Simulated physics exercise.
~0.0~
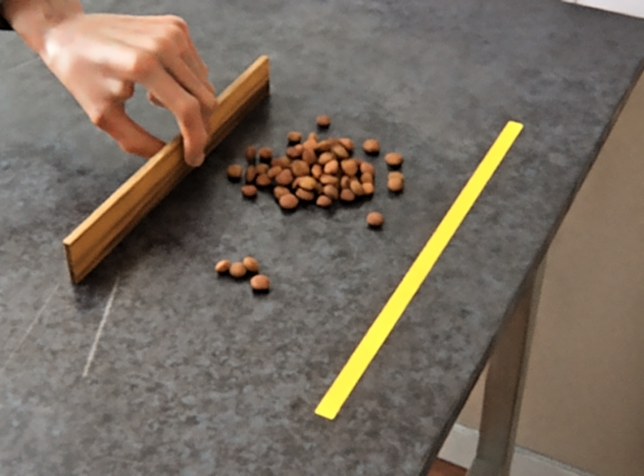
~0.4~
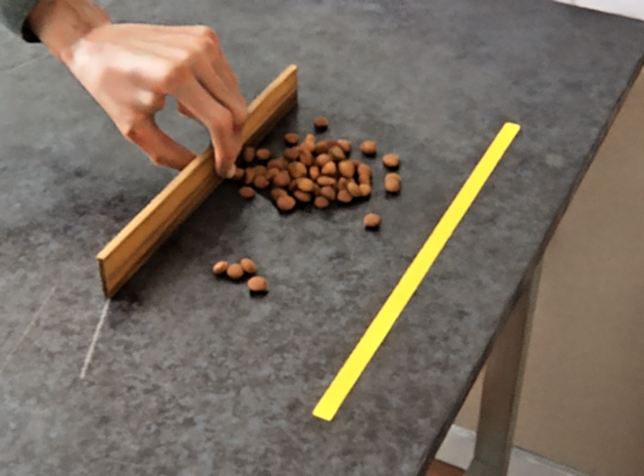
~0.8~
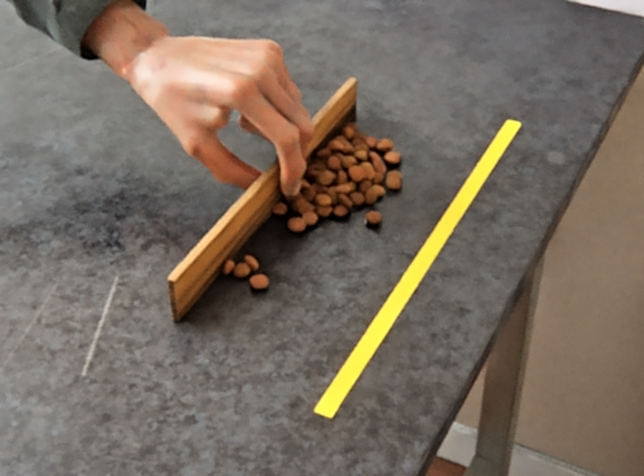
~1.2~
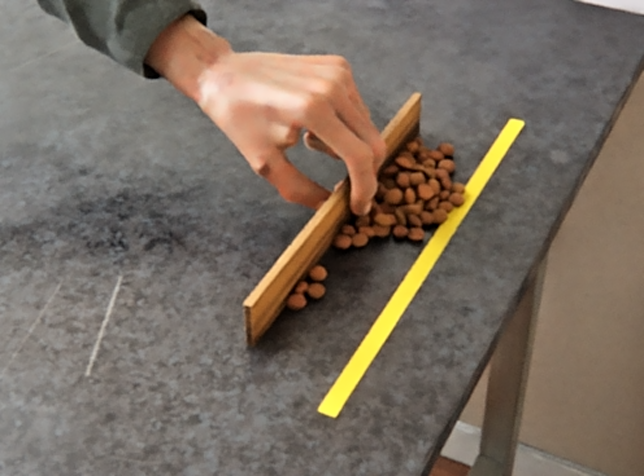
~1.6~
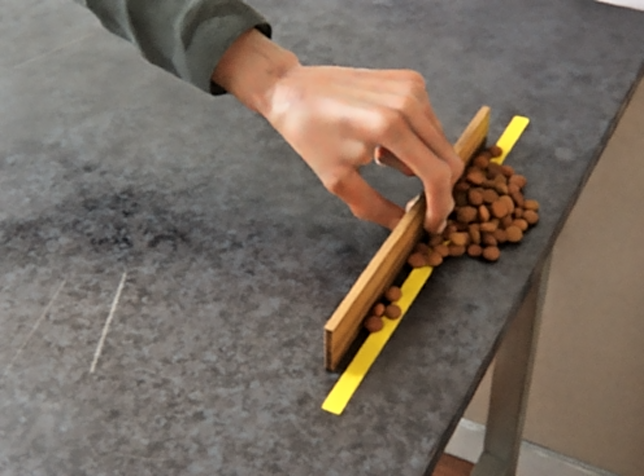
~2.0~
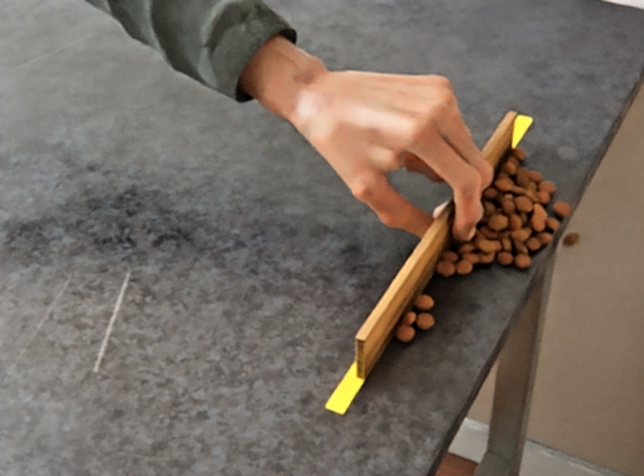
A hand in a dark green sleeve holds a wooden strip upright on a mottled dark grey table, seen from above at an angle with a slight sway. To its right lie a large heap of small brown pellets and, nearer the viewer, a little cluster, with yellow tape beyond. The hand slides the strip rightward, reaching the heap first and then the cluster. Both are pushed along, and the heap bunches up and crosses the tape. The strip stops over the tape, the cluster resting on the table while a pellet from the heap drops past the right edge.
